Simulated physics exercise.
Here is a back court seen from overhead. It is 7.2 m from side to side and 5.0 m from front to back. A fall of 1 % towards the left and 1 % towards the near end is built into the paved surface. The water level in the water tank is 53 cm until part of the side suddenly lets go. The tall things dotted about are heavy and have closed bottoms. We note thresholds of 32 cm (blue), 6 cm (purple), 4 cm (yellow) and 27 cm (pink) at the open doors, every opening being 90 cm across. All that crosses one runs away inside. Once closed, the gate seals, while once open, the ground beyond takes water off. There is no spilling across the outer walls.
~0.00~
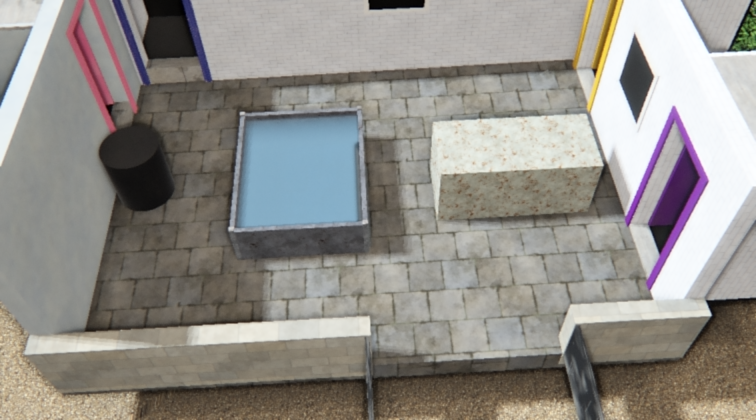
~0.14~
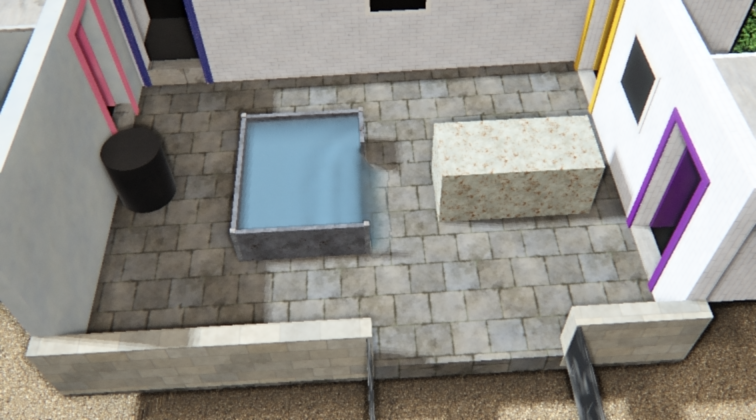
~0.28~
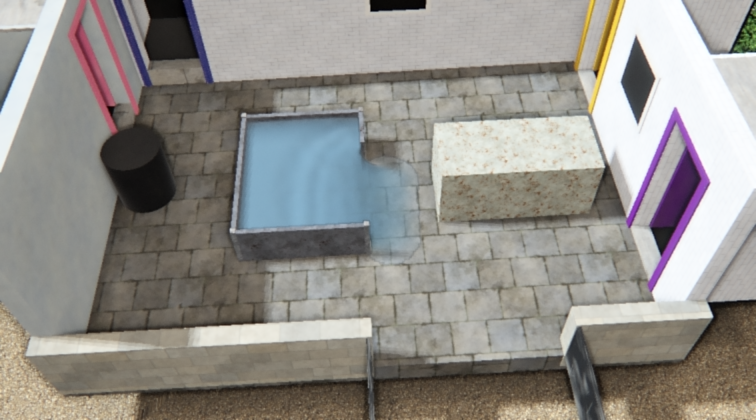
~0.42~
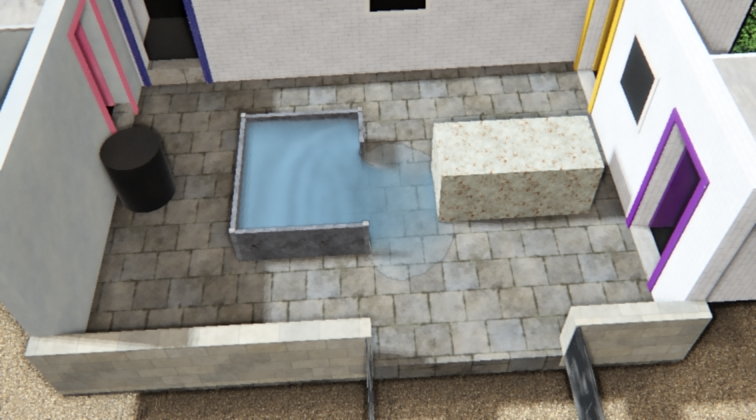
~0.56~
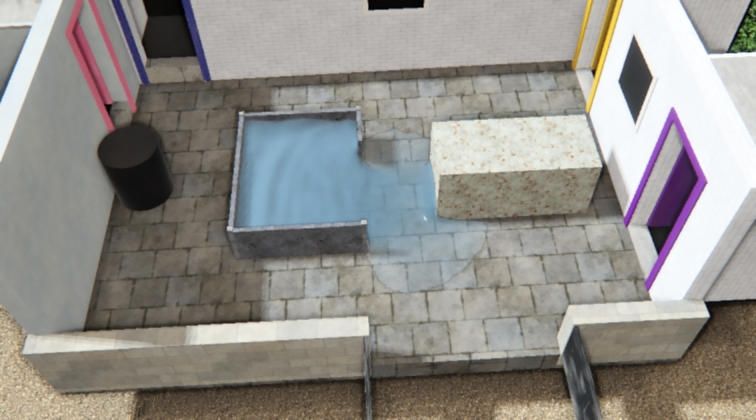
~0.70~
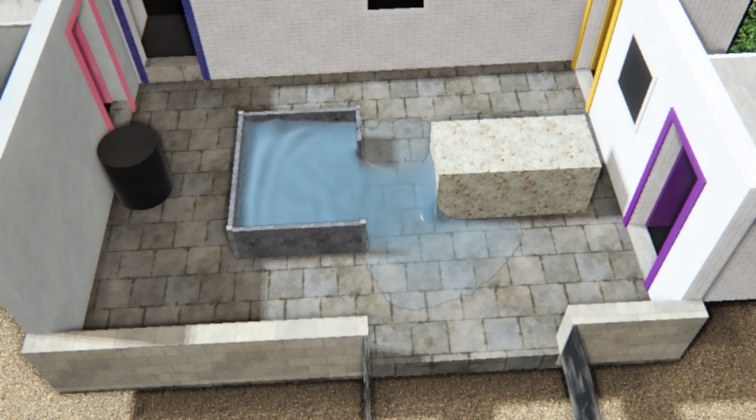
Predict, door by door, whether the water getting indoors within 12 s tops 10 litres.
Prediction: At the blue door it falls short; at the purple door it tops it; at the yellow door it tops it; at the pink door it falls short.
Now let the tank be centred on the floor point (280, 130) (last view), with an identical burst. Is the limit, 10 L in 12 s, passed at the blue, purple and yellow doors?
Compared with that limit, blue falls short, purple falls short and yellow overshoots.
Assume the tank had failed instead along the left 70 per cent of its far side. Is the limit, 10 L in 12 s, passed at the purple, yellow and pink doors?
Purple falls short; yellow exceeds; pink falls short.
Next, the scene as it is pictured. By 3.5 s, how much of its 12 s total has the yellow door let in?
About 15%.
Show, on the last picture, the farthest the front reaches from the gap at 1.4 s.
I'd put it close to (625, 257).
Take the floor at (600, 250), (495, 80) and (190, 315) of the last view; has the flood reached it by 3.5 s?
Listed in sequence, the spots are drenched, drenched and bone dry.
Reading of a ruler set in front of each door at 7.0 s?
In centimetres, the blue door has 2, the purple door 4, the yellow door 6 and the pink door 4.
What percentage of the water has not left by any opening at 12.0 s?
Some 54 in a hundred.
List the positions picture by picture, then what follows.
The first picture shows still water, 53 cm deep, in the water tank at (301, 169).
In the second picture, the front is at (373, 167), 0.8 m from the gap at (363, 200); 0.3 m2 of floor is under water; 53 cm left at the back of the water tank.
In the third picture, the front is at (388, 160), 1.0 m from the gap at (363, 202); 1.0 m2 of floor is under water; 53 cm left at the back of the water tank.
In the fourth picture, water pours out at (363, 202) and has run 1.3 m, to a hidden place; typically 9 cm deep outside, 53 cm at the water tank's back.
In the fifth picture, the front is at (476, 240), 1.7 m from the gap at (361, 201); 2.6 m2 of floor is under water; 51 cm left at the back of the water tank.
In the sixth picture, water pours out at (360, 201) and has run 2.2 m, to (515, 234); typically 4 cm deep outside, 45 cm at the water tank's back.
After 1.4 s water covers 25 % of the floor and is deepest (38 cm) near (427, 204); blue door not reached, purple door 2 cm at the sill, 0 L in, yellow door not reached, pink door not reached.
After 2.2 s water covers 45 % of the floor and is deepest (30 cm) near (648, 330); blue door not reached, purple door 8 cm at the sill, 3 L in, yellow door 2 cm at the sill, 0 L in, pink door not reached.
After 3.5 s water covers 50 % of the floor and is deepest (16 cm) near (414, 205); blue door not reached, purple door 9 cm at the sill, 17 L in, yellow door 9 cm at the sill, 6 L in, pink door not reached.
After 7.0 s water covers 70 % of the floor and is deepest (9 cm) near (413, 195); blue door 2 cm at the sill, 0 L in, purple door 4 cm at the sill, 22 L in, yellow door 6 cm at the sill, 33 L in, pink door 4 cm at the sill, 0 L in.
After 12.0 s water covers 70 % of the floor and is deepest (10 cm) near (120, 173); blue door 6 cm at the sill, 0 L in, purple door 1 cm at the sill, 22 L in, yellow door 1 cm at the sill, 36 L in, pink door 7 cm at the sill, 0 L in.
